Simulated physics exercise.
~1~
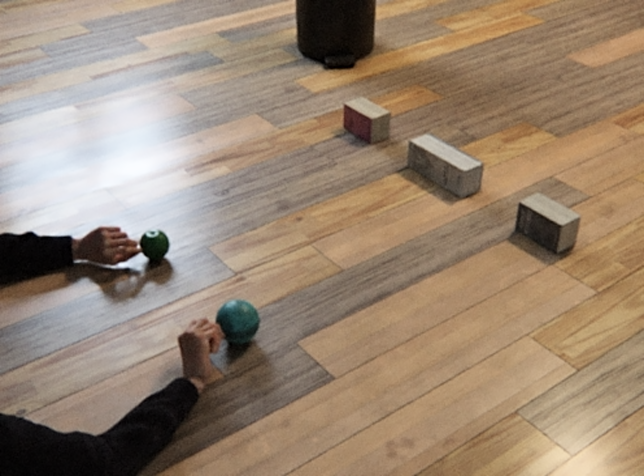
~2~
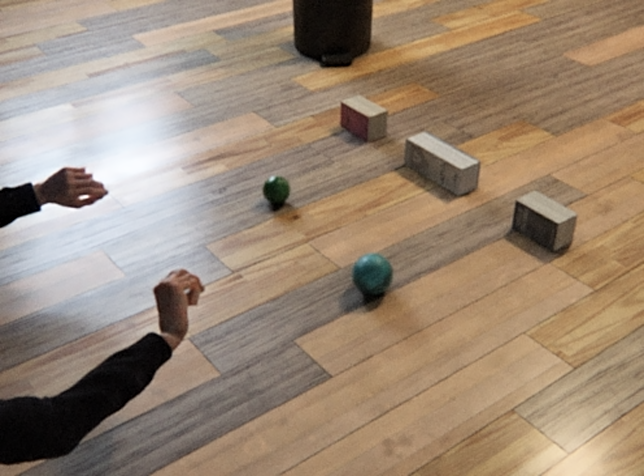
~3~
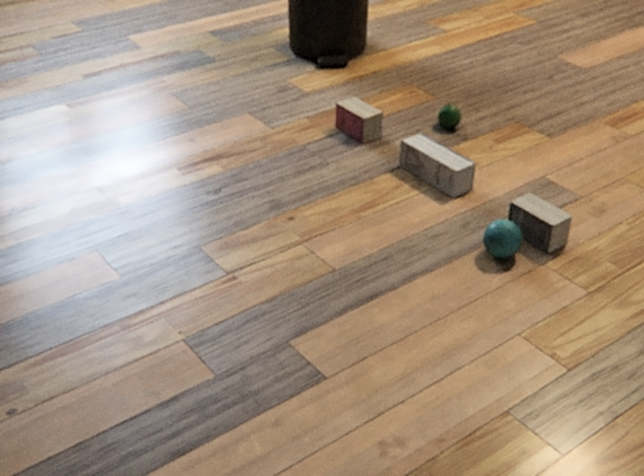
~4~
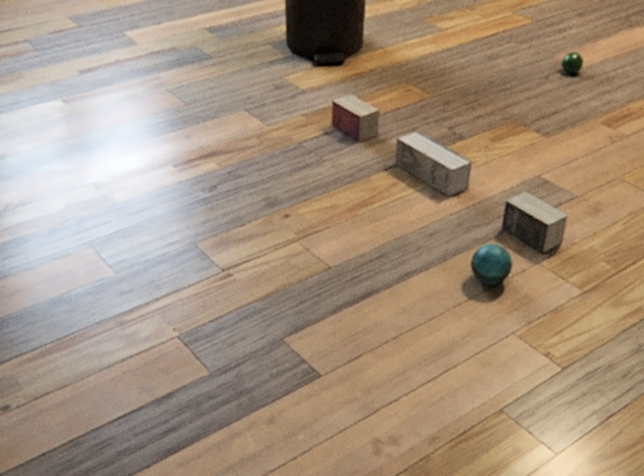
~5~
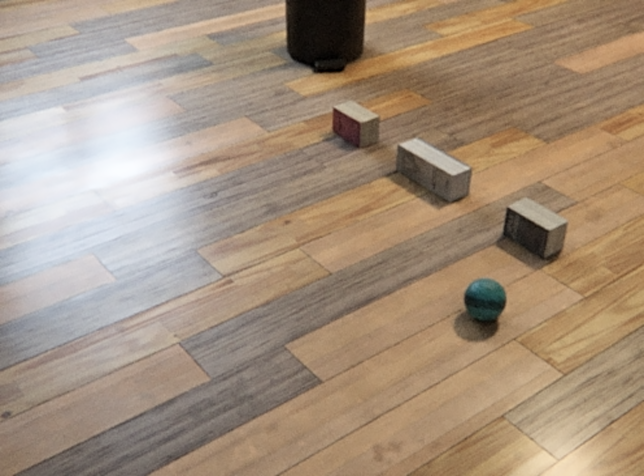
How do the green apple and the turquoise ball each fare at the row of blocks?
The green apple rolls through the gap between the pink and white blocks and carries on out of view. The turquoise ball hits the grey block on the right and rolls back.
